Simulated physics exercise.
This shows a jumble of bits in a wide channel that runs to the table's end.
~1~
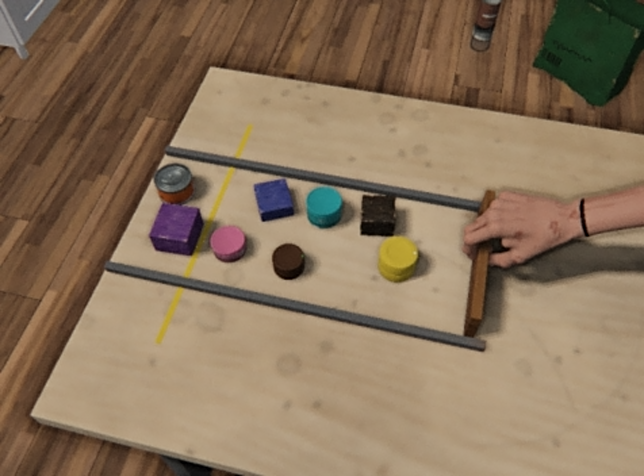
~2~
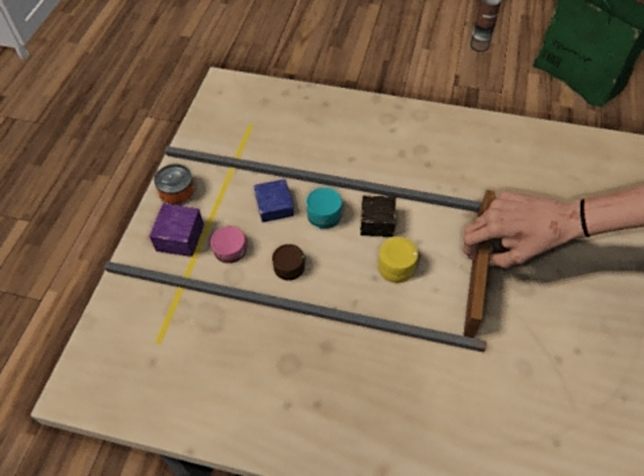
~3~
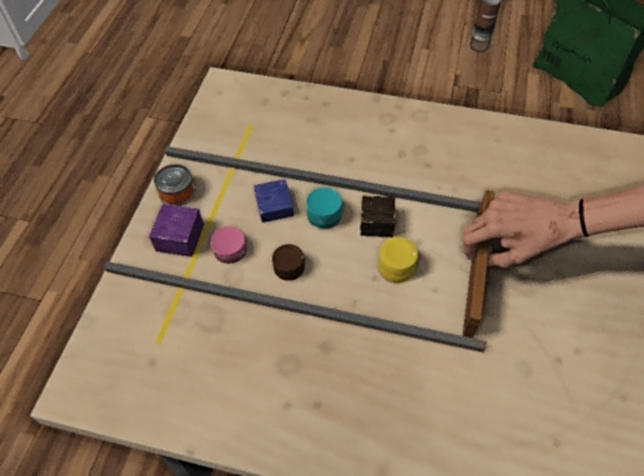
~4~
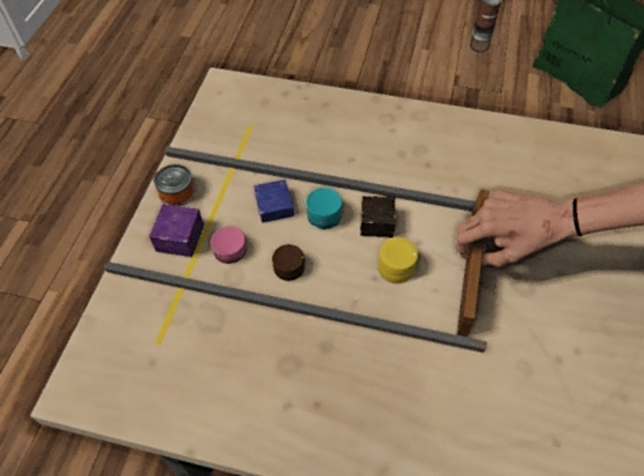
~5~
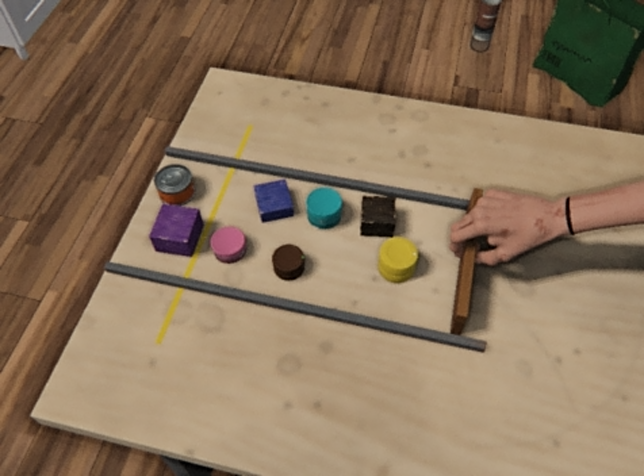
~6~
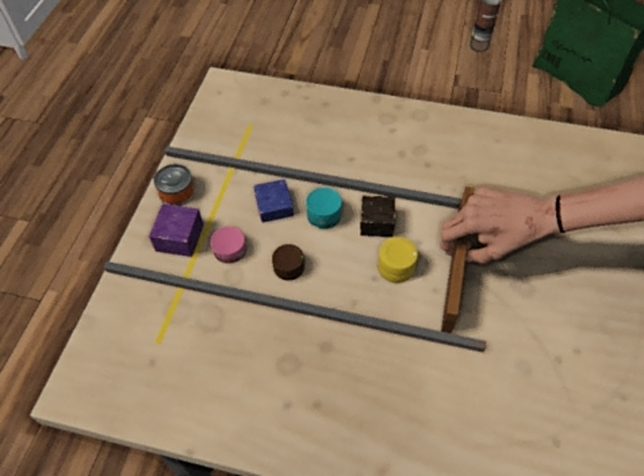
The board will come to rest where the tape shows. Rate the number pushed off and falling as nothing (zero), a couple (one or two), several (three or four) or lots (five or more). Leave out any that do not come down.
It is a couple.
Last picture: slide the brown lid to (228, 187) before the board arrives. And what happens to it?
Brown lid: Gone.
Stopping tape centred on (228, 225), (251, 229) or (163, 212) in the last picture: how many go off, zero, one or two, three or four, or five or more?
Counting what would fall each time, I get either one or two; not one; at least five.
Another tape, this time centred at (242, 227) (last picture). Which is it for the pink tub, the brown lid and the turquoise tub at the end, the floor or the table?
Note: Pink tub remains; brown lid remains; turquoise tub remains.
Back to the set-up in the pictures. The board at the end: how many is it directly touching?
Count recorded: 3.
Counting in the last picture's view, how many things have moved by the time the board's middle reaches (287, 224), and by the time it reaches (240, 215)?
Up to then 5, and up to the other point 8.
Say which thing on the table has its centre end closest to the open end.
Nearest at the end: The purple block.
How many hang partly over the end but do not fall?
The count is 1.
A little later, none off yet; orange tin at rest near (175, 185); purple block at rest near (177, 230); pink tub at rest near (229, 245).
Next, none off yet; orange tin shifted about its own width near (139, 179); purple block shifted a little near (159, 224); pink tub shifted about its own width near (190, 240).
When it is over, the number that fall off is one or two; down, blue block and orange tin.
